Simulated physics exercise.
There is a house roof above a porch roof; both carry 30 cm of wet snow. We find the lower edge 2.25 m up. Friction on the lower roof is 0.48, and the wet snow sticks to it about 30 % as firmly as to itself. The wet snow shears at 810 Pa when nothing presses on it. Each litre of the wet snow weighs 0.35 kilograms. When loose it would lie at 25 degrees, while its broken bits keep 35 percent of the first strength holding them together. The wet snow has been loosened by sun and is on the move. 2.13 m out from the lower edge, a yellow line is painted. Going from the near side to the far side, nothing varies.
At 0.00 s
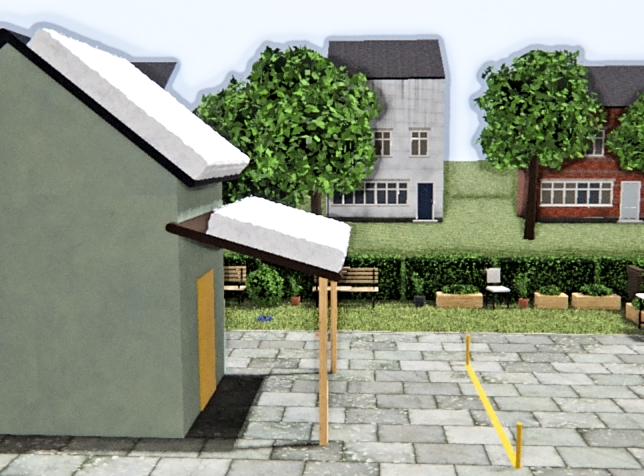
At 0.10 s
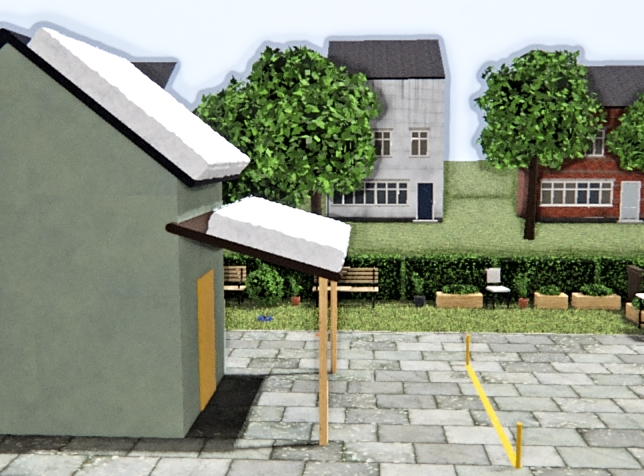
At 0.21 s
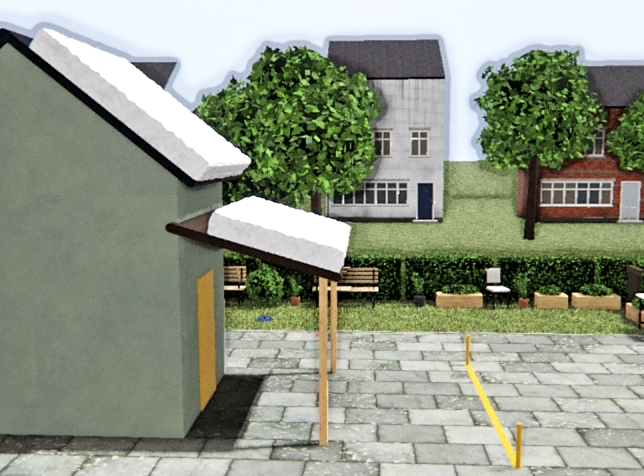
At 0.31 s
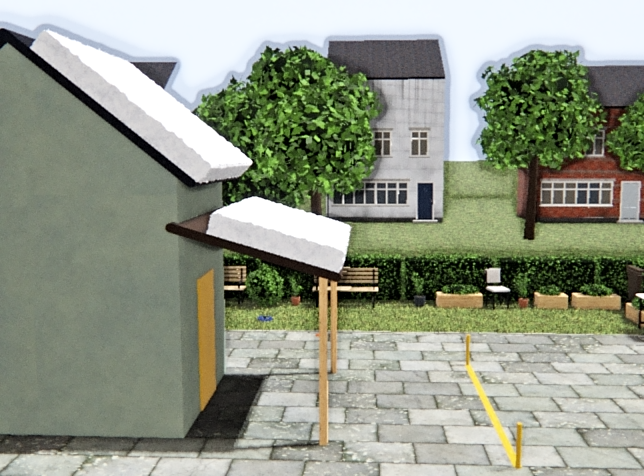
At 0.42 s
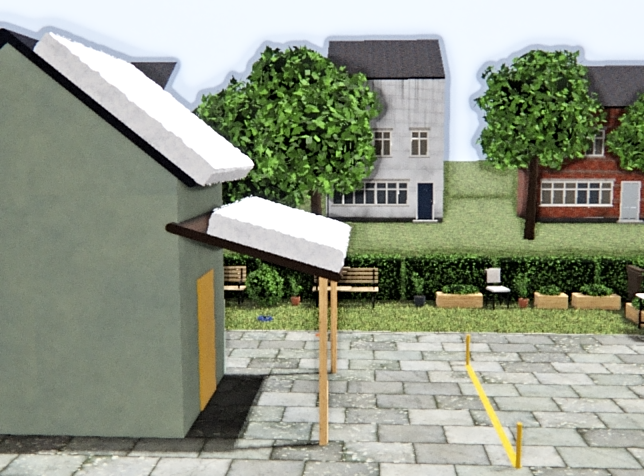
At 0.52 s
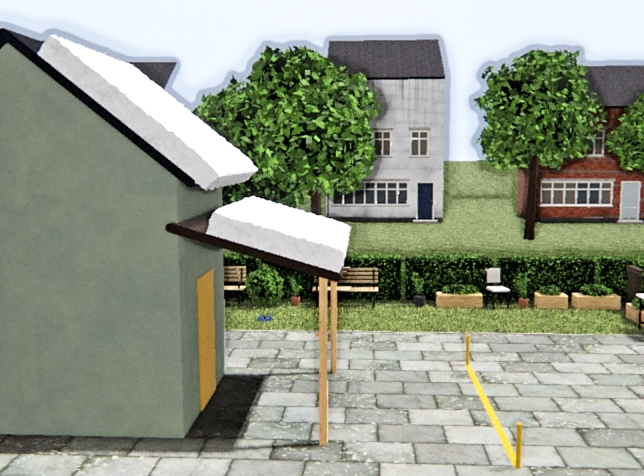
On a paved yard beside a green house, white snow on the upper roof slides slightly down right above a snow-covered porch.
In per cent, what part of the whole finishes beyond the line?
I would say some 0 percent of the snow lies beyond it.
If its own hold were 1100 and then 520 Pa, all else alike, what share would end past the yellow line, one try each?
Roughly 0 % followed by roughly 0 %.
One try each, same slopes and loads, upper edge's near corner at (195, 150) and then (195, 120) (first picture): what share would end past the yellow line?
First try 0 %, second try 1 %.
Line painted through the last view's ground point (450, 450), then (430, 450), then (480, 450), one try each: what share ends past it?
About 0 %, 0 %, 0 %.
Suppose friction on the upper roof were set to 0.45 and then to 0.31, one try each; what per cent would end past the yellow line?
About 0 % in the first try and about 0 % in the second.
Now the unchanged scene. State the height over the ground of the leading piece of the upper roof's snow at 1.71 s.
2.8 m or thereabouts.
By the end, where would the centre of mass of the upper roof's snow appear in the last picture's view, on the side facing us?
That point lands roughly at (229, 191).
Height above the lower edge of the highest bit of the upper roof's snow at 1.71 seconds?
I'd estimate around 2.0 m up from the lower edge.
By 1.07 s, none is below the lower edge and 0 % is past the line.
By 1.71 s, none is below the lower edge and 0 % is past the line.
By 2.36 s, none is below the lower edge and 0 % is past the line.
By 3.00 s, none is below the lower edge and 0 % is past the line.
By 3.70 s, at the end, none is below the lower edge and 0 % is past the line.
